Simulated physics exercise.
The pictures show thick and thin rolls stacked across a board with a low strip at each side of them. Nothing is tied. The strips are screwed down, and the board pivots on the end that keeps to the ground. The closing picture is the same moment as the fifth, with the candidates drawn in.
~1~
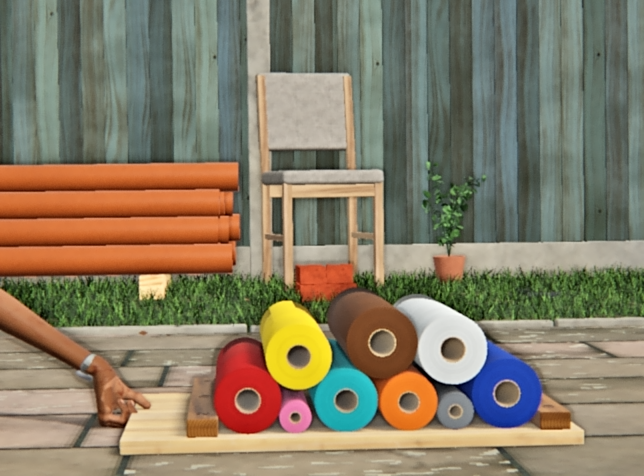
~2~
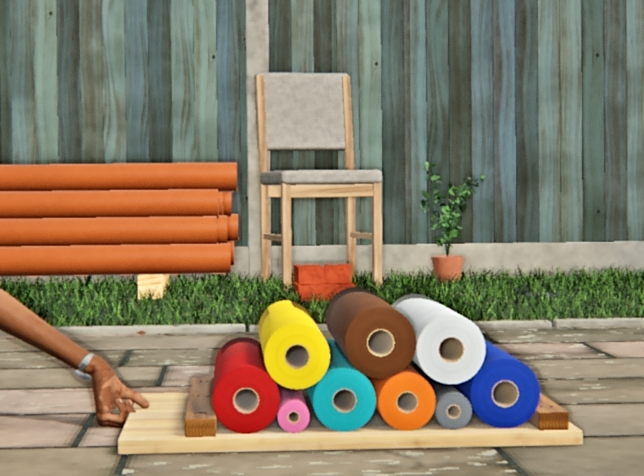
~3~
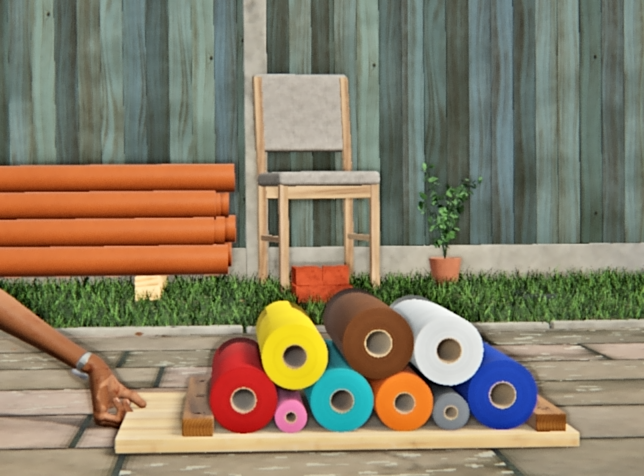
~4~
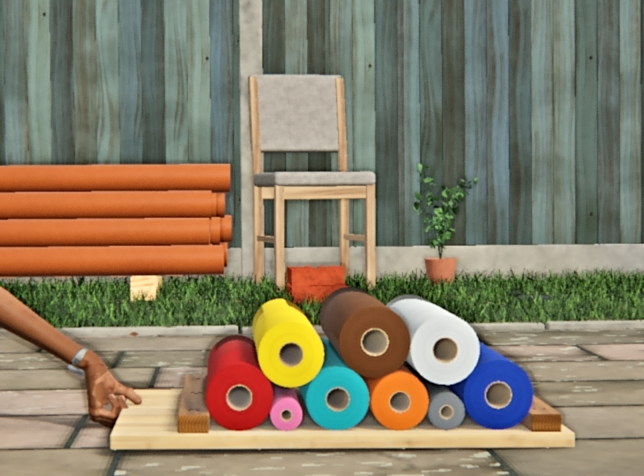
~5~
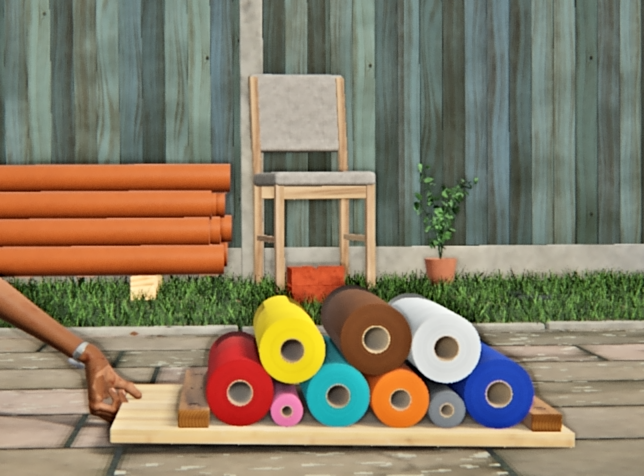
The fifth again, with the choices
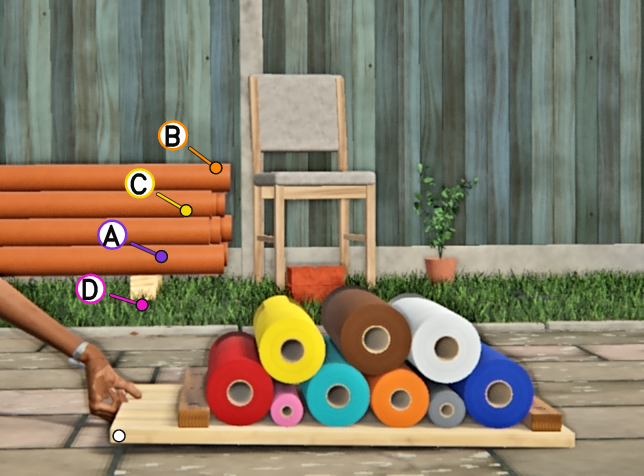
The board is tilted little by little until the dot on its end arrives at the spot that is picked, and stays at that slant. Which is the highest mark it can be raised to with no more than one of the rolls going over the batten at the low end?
It can be raised to B.
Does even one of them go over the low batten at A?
At A: No.
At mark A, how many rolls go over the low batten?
The count is none.
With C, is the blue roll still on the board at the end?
Yes, with C.
On the marked copy, A at (161, 257); B at (216, 168); C at (186, 210); D at (142, 305); the white dot at (119, 436).
Following B. Soon after the start, board at 20°.
Later, board at 37°.
In the end, board at 38°, none over the low batten.
As for the rest, A none over the low batten; C none over the low batten; D none over the low batten.
